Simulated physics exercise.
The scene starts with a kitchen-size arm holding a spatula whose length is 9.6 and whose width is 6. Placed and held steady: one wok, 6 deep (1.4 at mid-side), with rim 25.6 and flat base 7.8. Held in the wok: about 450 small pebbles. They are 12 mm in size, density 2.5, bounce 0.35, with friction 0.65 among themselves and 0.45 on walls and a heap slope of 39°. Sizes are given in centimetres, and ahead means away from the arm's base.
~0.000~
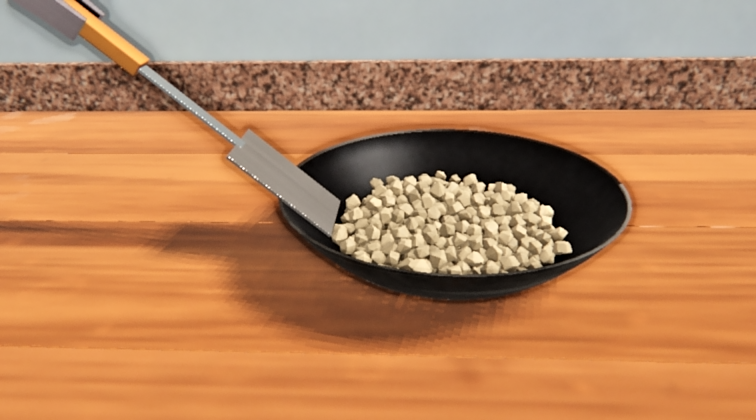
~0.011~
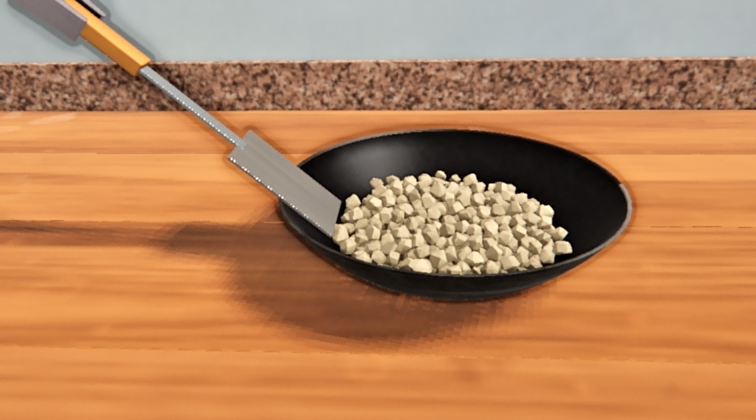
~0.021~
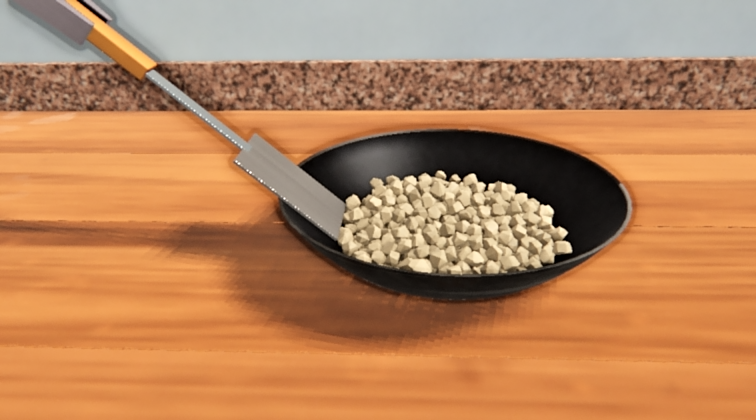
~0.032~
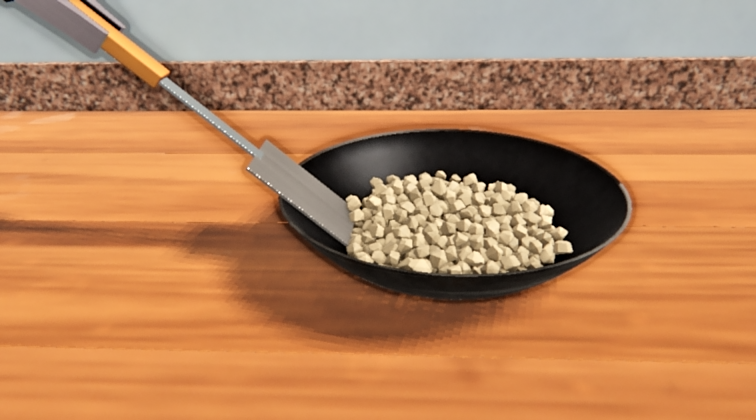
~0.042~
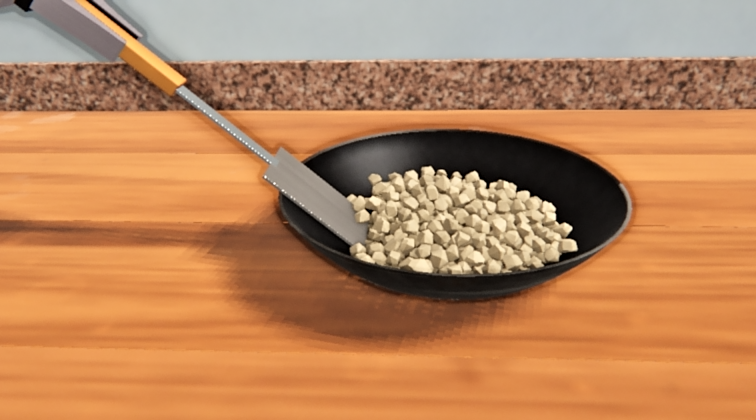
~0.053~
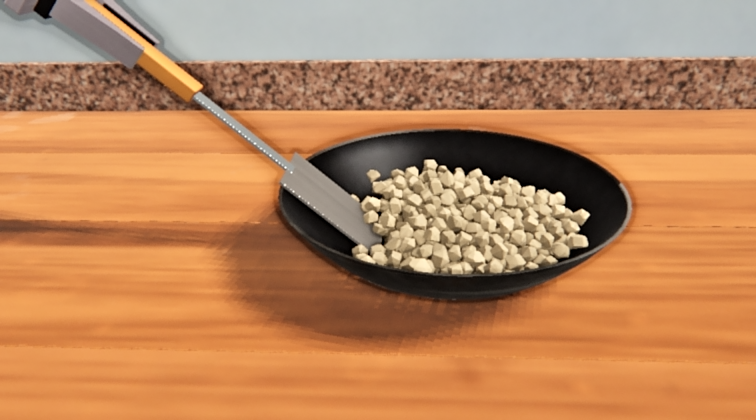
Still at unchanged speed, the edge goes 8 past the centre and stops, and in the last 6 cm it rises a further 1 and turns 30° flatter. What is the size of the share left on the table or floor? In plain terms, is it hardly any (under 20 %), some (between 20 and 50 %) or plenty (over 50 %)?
Some - between 20 and 50 %.
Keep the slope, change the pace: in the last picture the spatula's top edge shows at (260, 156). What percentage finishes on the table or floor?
Expect about 15 per cent there.
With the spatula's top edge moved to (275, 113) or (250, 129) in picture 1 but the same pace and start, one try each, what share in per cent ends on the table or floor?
Roughly 35% and 35%.
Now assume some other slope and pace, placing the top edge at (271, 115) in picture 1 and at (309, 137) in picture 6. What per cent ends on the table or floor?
About 25 per cent.
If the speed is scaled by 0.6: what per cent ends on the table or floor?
15 %.
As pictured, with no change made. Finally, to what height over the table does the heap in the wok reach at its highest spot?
Peak at rest, approximately 7.0 centimetres.
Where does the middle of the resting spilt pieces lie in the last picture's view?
In the last view, it's around (698, 247).
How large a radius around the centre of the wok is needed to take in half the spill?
Distance, approx.: 22 cm.
By 0.09 s, sloping 42°, highest piece 7 above the table; 449 in the wok.
By 0.13 s, sloping 34°, highest piece 9 above the table; 442 in the wok, 7 on the blade or in flight.
By 0.35 s, sloping 12°, highest piece 7 above the table; 313 in the wok, 106 on the table or floor, 30 on the blade or in flight.
By 1.40 s, sloping 12°, highest piece 6 above the table; 313 in the wok, 136 on the table or floor.
Final count, 313 in the wok, 136 on the table or floor. That is 30 % on the table or floor.
